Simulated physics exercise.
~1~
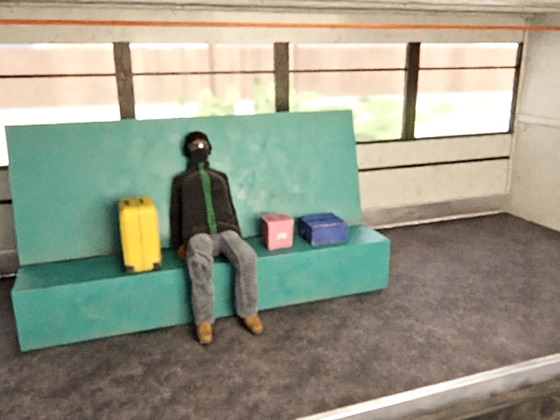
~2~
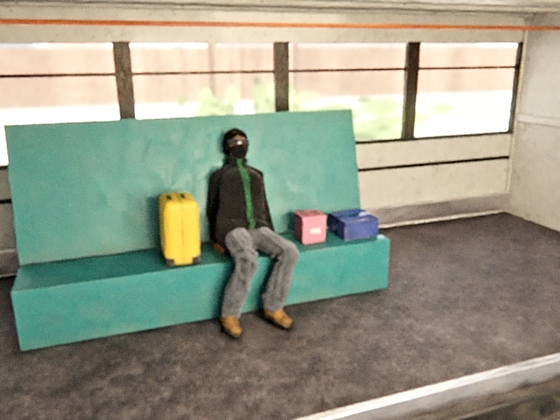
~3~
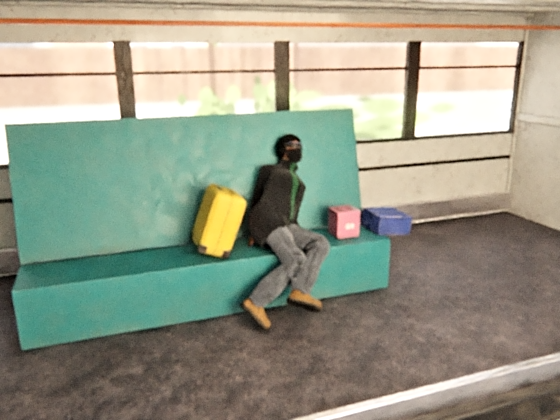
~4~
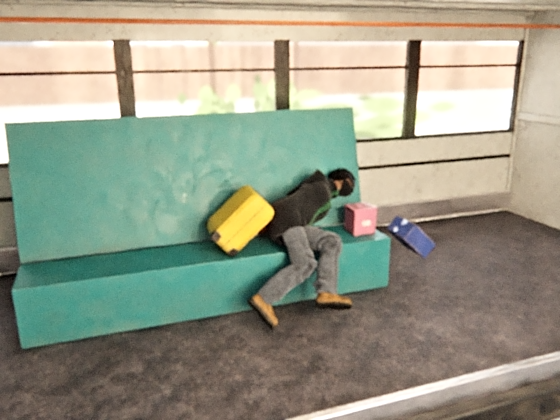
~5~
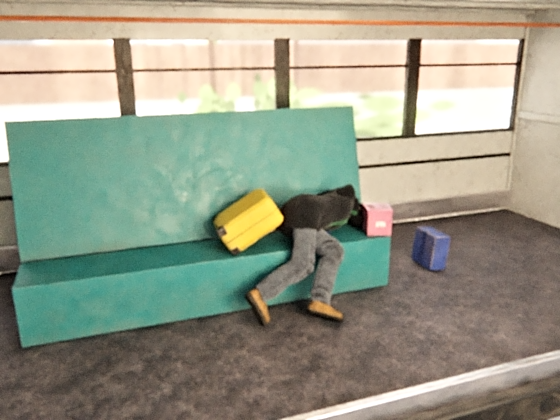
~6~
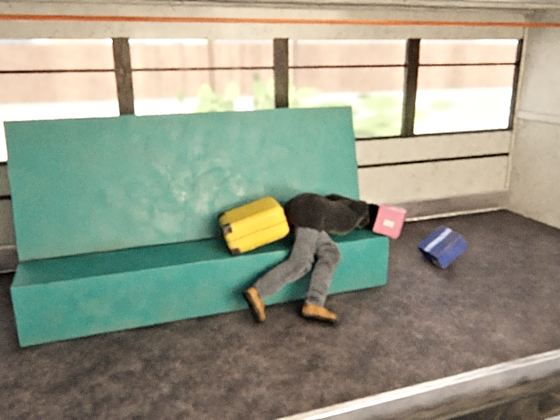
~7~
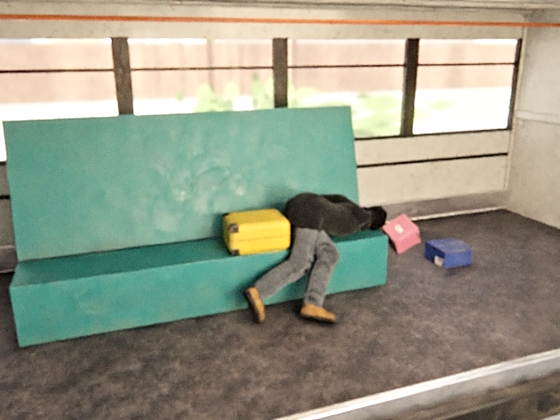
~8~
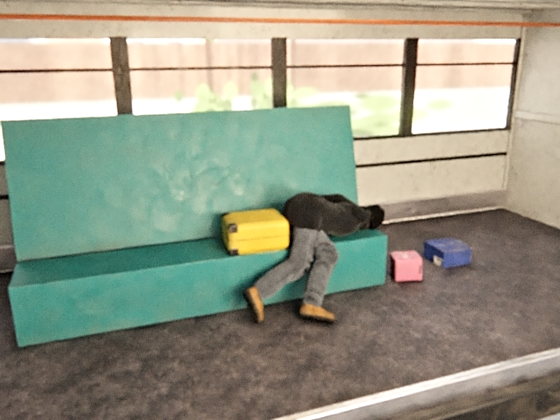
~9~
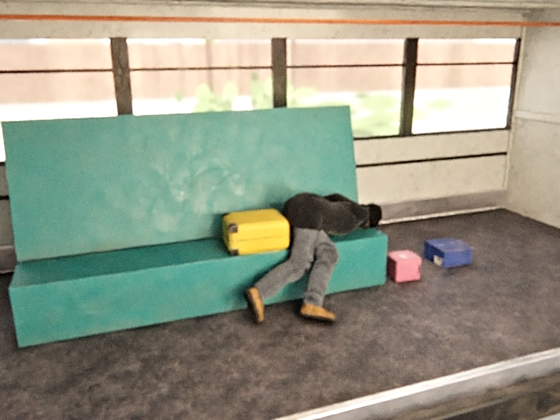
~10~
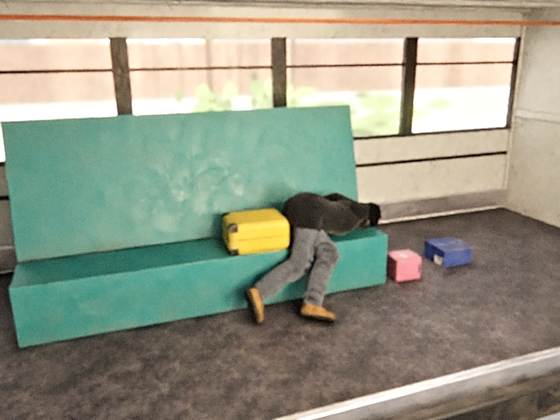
At first, a figure in a dark jacket and jeans sits upright on a long teal bench beneath a row of windows, with an upright yellow case to the left and a pink tub and blue carton to the right. Everything slides right along the seat, and the yellow case begins leaning. The figure topples sideways to the right as the blue carton tumbles off the bench end. The pink tub then tips over the edge and drops too. Finally, the figure lies slumped across the seat beside the fallen yellow case, while both smaller pieces rest on the floor.
